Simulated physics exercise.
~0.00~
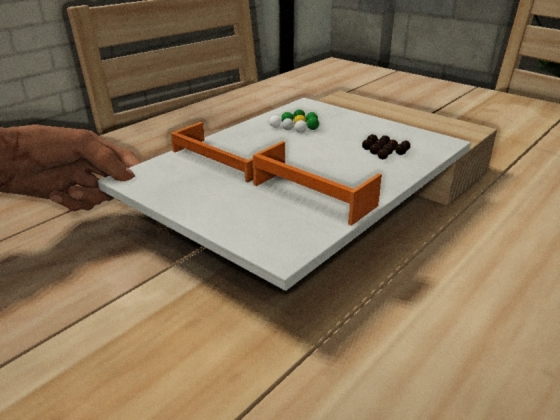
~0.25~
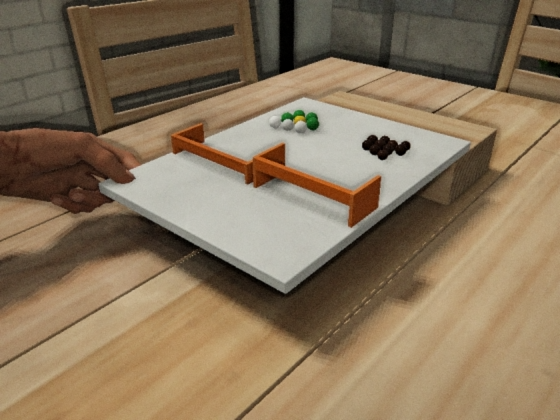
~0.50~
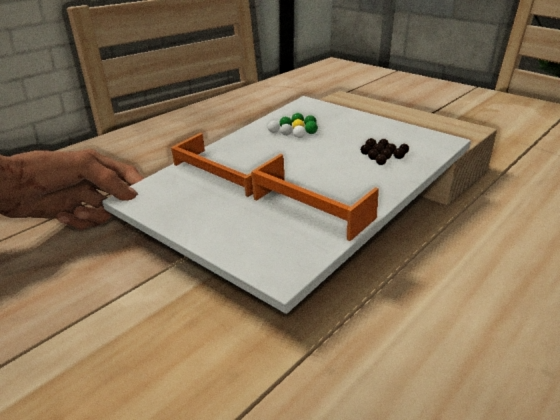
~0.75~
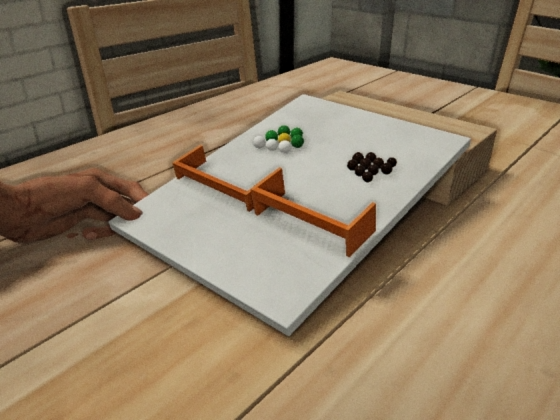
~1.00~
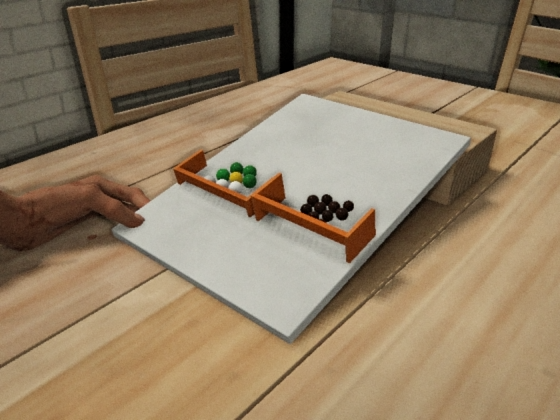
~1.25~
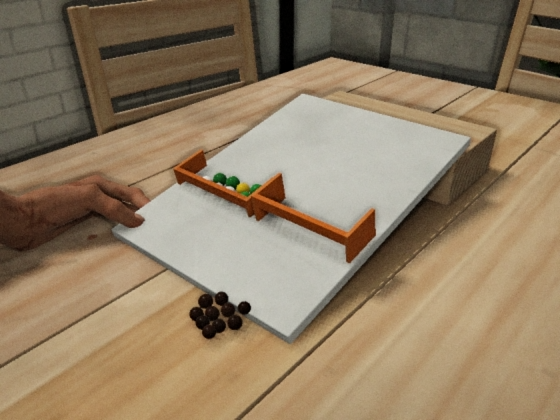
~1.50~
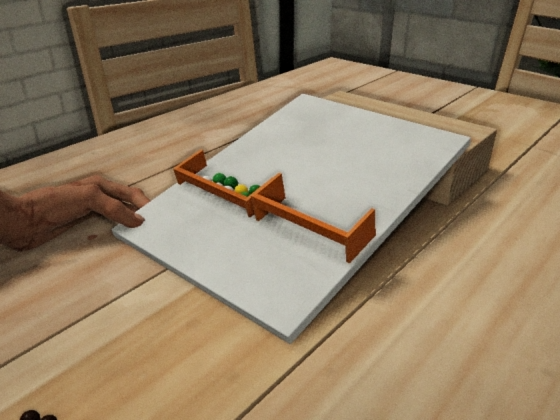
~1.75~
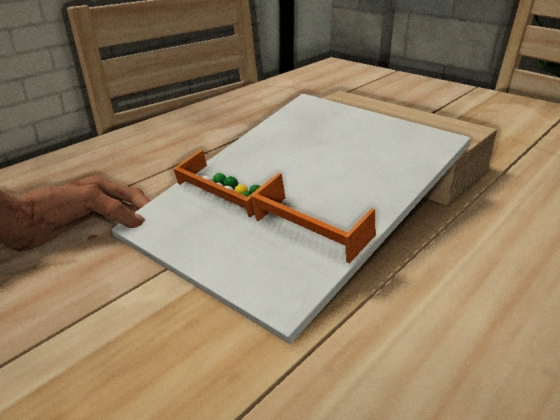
Dark balls roll under an orange gate and away, while multicoloured balls stay behind theirs.
